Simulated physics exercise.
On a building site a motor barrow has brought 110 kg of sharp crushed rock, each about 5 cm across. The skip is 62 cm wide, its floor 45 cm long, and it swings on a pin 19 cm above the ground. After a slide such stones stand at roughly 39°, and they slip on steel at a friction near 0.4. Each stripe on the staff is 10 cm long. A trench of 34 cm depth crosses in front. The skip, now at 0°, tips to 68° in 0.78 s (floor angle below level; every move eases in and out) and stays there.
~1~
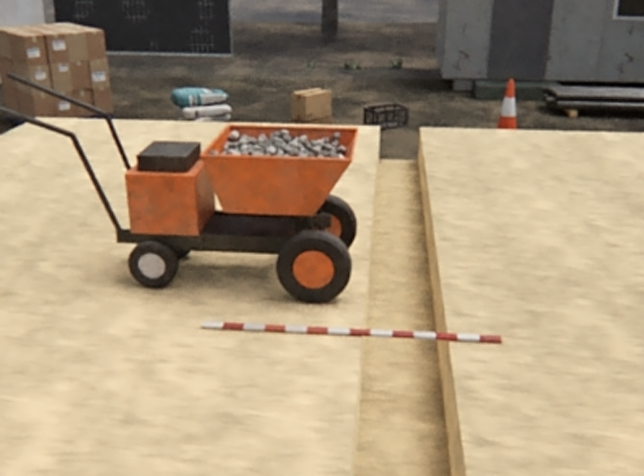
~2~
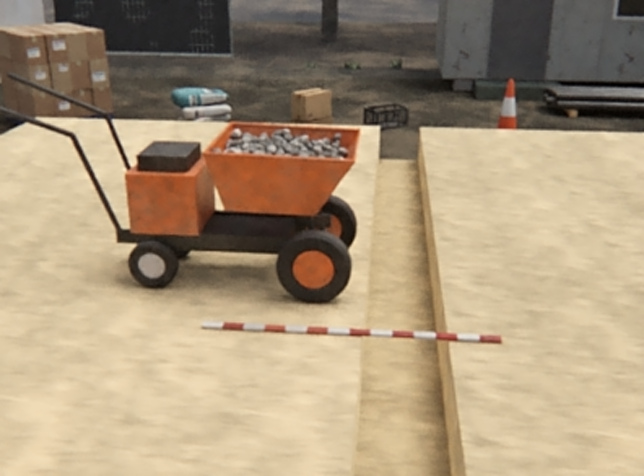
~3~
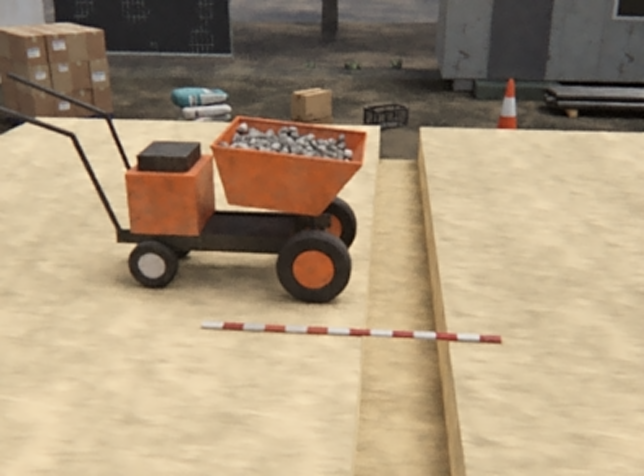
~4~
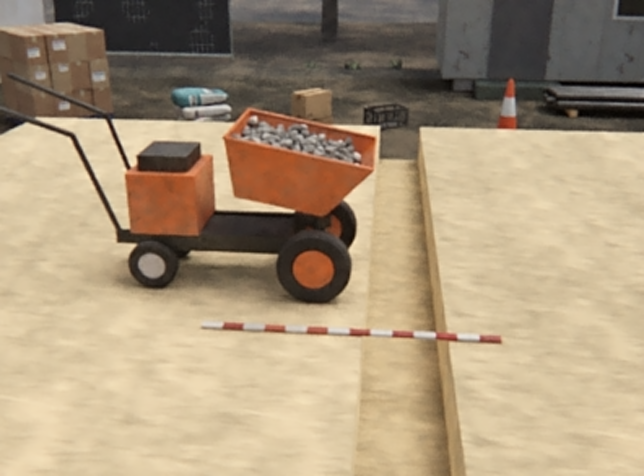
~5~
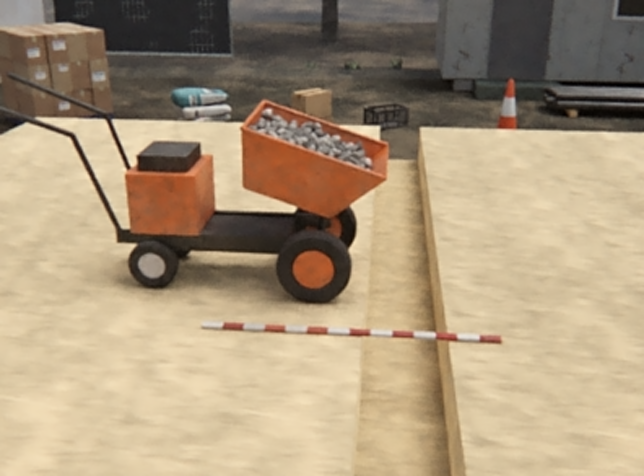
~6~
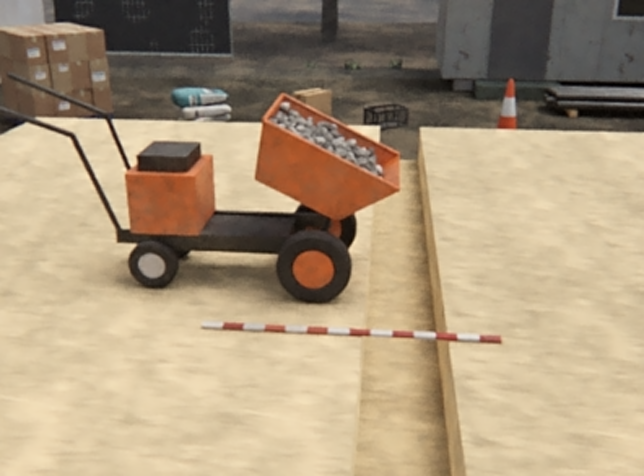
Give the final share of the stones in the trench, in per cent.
Roughly 12 per cent ends in the trench.
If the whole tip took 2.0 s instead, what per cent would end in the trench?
Then about 20 per cent.
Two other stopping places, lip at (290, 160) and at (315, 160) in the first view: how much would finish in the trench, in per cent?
Near 45 per cent from the first place, 35 from the second.
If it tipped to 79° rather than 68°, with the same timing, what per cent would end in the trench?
In that case some 20 per cent.
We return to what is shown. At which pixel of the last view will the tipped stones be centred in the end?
Near (472, 279).
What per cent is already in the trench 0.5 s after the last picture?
About 0 per cent by then.
Then, 0.2 s after the last picture the floor is at 57°, 100 % in the skip; the foremost stones are at (424, 217).
Then, 0.5 s after the last picture the floor is at 68°, 80 % in the skip, 1 % in the trench, 18 % past the trench; the foremost stones are at (498, 289).
Then, 0.9 s after the last picture the floor is at 68°, 59 % in the skip, 3 % in the trench, 39 % past the trench; the foremost stones are at (591, 290).
Then, 2.9 s after the last picture the floor is at 68°, 49 % in the skip, 12 % in the trench, 40 % past the trench; the foremost stones are at (620, 280).
